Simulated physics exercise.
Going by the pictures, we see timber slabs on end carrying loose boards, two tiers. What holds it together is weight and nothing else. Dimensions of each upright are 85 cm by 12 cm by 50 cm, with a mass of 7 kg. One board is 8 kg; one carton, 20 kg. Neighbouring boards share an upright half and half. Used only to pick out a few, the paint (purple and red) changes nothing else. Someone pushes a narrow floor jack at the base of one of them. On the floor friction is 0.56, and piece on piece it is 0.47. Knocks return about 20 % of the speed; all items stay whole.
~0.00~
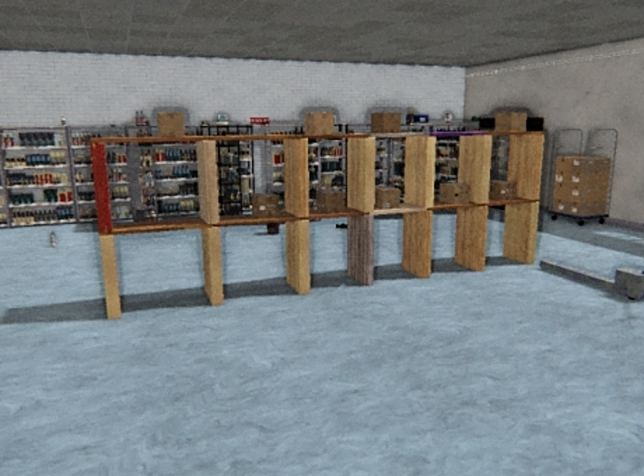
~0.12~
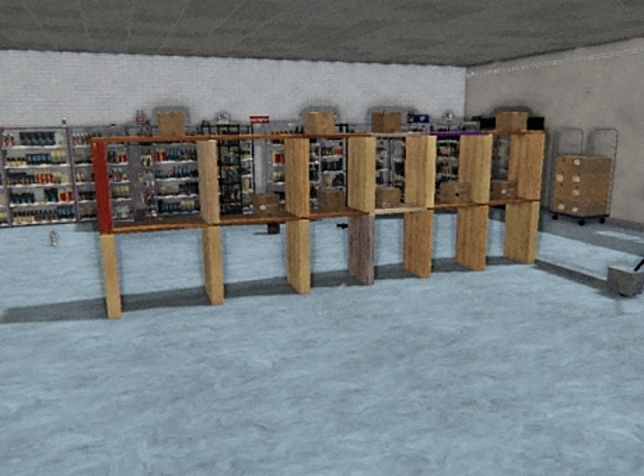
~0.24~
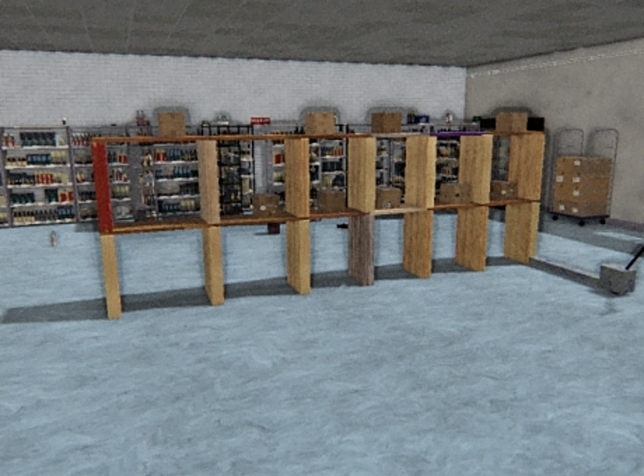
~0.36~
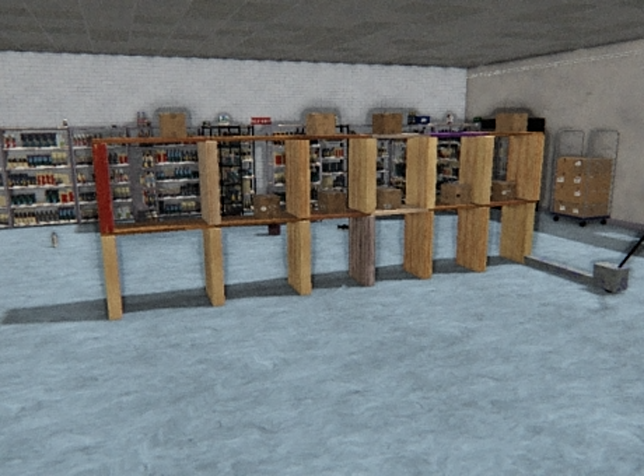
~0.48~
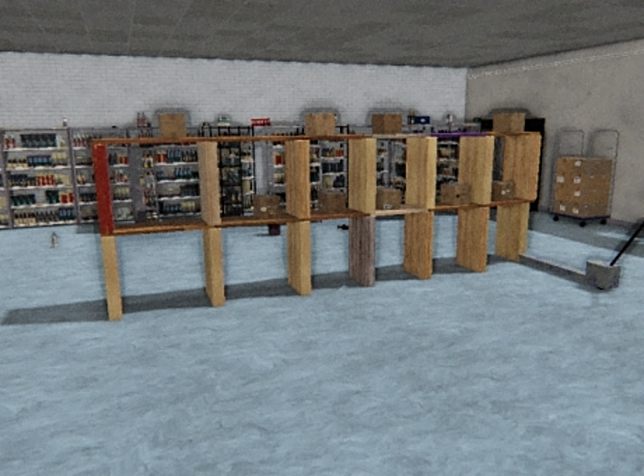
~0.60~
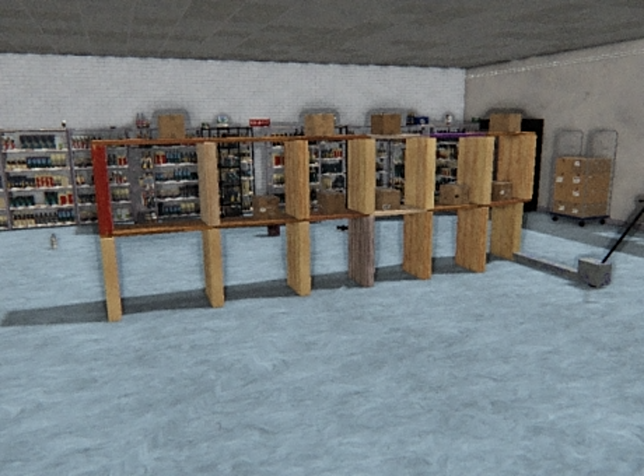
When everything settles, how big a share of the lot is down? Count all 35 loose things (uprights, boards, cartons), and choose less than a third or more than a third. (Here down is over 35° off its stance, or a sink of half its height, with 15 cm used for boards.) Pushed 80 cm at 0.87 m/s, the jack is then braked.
The share is fewer than one in three.
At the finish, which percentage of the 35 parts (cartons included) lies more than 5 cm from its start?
The shifted ones make up 25 per cent.
Around 1.36 s, none of the 35 pieces down, 7 disturbed.
Around 3.00 s, 7 of the 35 pieces down; purple board tipped 48°, 67 cm lower.
Around 3.60 s, 7 of the 35 pieces down; purple board on its side.
Finally (6.2 s), 7 of the 35 pieces down; purple board 1.74 m lower; red upright unmoved. That is 20 per cent. Seen by the last camera, middles, purple board near (494, 310), red upright near (103, 188).
